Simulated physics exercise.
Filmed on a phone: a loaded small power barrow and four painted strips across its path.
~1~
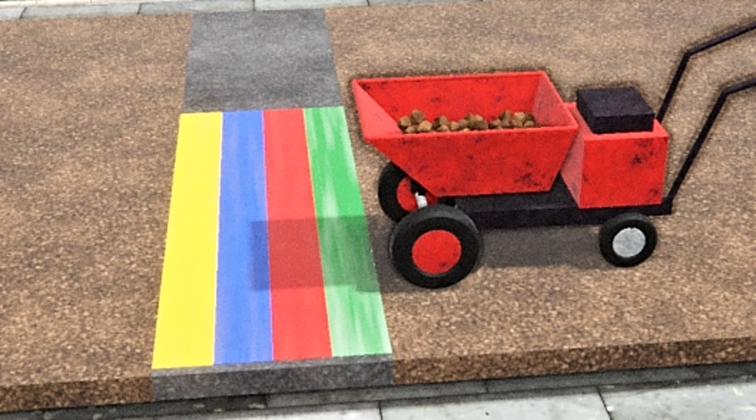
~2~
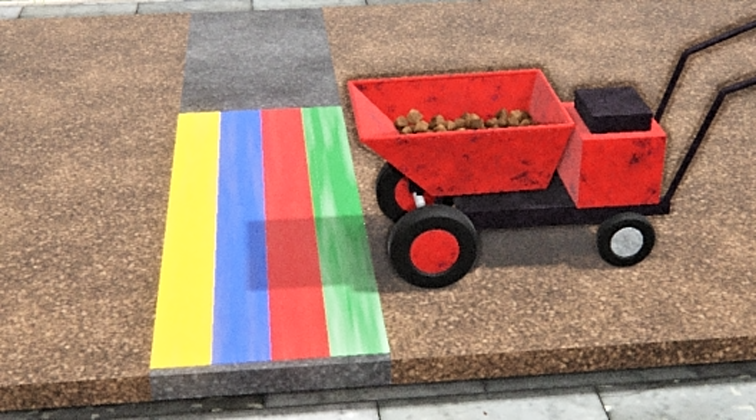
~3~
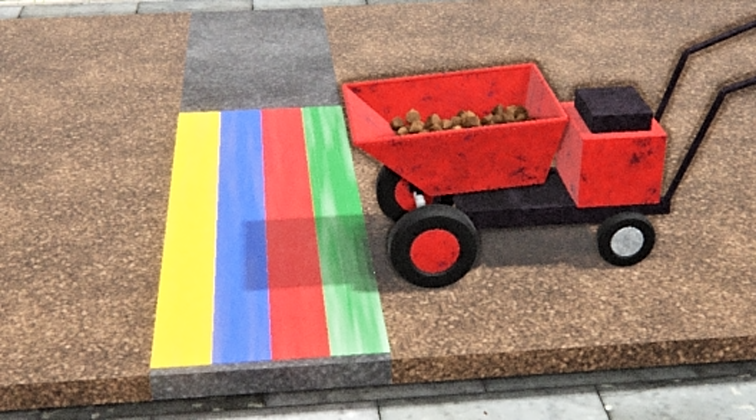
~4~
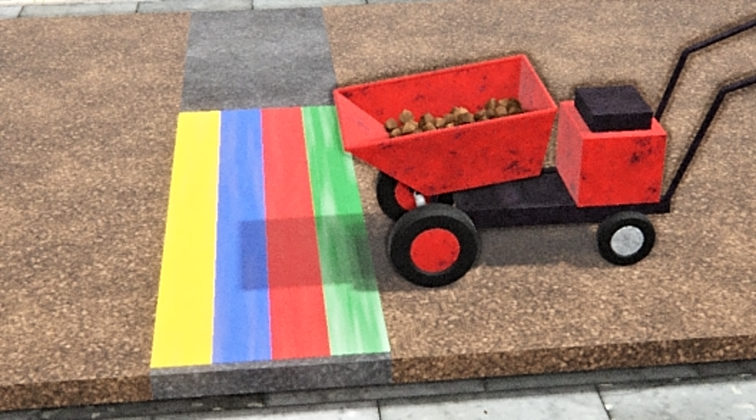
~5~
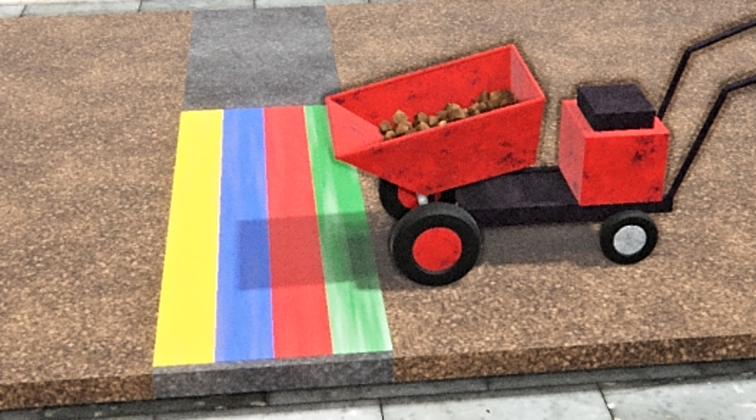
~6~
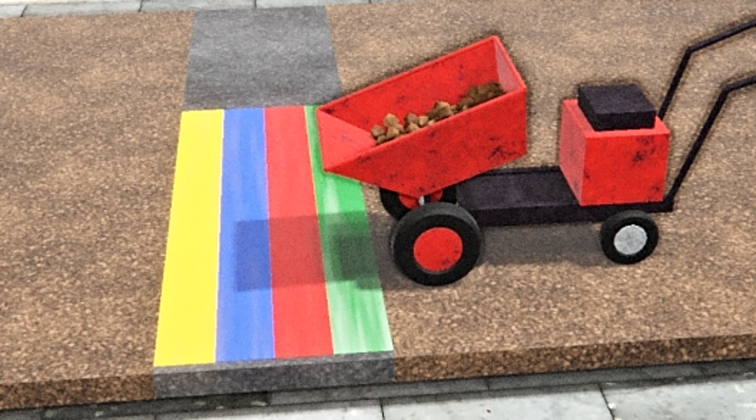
At first, a small red power barrow stands on brown ground with its skip level and loaded with brown clods, just right of yellow, blue, red and green strips. The skip then tilts gradually forward, its lip lowering leftward over the green strip while its rear rises and the wheels stay put.
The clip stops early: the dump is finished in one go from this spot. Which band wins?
Most covered: The blue band.
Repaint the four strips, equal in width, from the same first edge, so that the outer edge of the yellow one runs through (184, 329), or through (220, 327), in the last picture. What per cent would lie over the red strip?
Near 0 % and 0 %.
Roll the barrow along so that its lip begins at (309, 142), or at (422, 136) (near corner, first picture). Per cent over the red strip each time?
About 0 and 40 per cent.
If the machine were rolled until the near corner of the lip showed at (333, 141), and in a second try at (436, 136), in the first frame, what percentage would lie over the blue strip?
In turn 20 and 10 in a hundred.
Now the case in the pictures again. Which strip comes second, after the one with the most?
The runner-up: The yellow strip.
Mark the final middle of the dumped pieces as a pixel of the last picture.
Around (233, 259).
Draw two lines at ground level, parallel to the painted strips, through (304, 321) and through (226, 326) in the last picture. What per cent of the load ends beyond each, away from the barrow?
The first gives 70 %, the second 30 %.
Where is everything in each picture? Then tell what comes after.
In the first frame, lip of the skip near (367, 139), level; top of the load near (481, 126), clay clods; green strip near (356, 316); red strip near (300, 320); blue strip near (243, 323); yellow strip near (186, 327).
In the second frame, lip of the skip near (363, 140), tipped barely; top of the load near (477, 125).
In the third frame, lip of the skip near (356, 144), tipped barely; top of the load near (472, 123).
In the fourth frame, lip of the skip near (347, 150), tipped a little; top of the load near (489, 134).
In the fifth frame, lip of the skip near (338, 158), tipped a little; top of the load near (499, 114).
In the sixth frame, lip of the skip near (326, 170), tipped clearly; top of the load near (481, 115); green strip near (358, 314); red strip near (301, 317); blue strip near (244, 321); yellow strip near (187, 325).
Shortly afterwards, skip tipped steeply; the whole lot in the skip.
Next, skip tipped right over; the bulk in the skip; a little over the red strip; a little over the blue strip.
Some moments later, skip tipped right over; near a third in the skip; a little over the red strip; near a third over the blue strip; near a quarter over the yellow strip; a little off the paint.
In the end, skip tipped right over; near a third in the skip; none at all over the green strip; a little over the red strip; near a third over the blue strip; near a quarter over the yellow strip; a little off the paint.
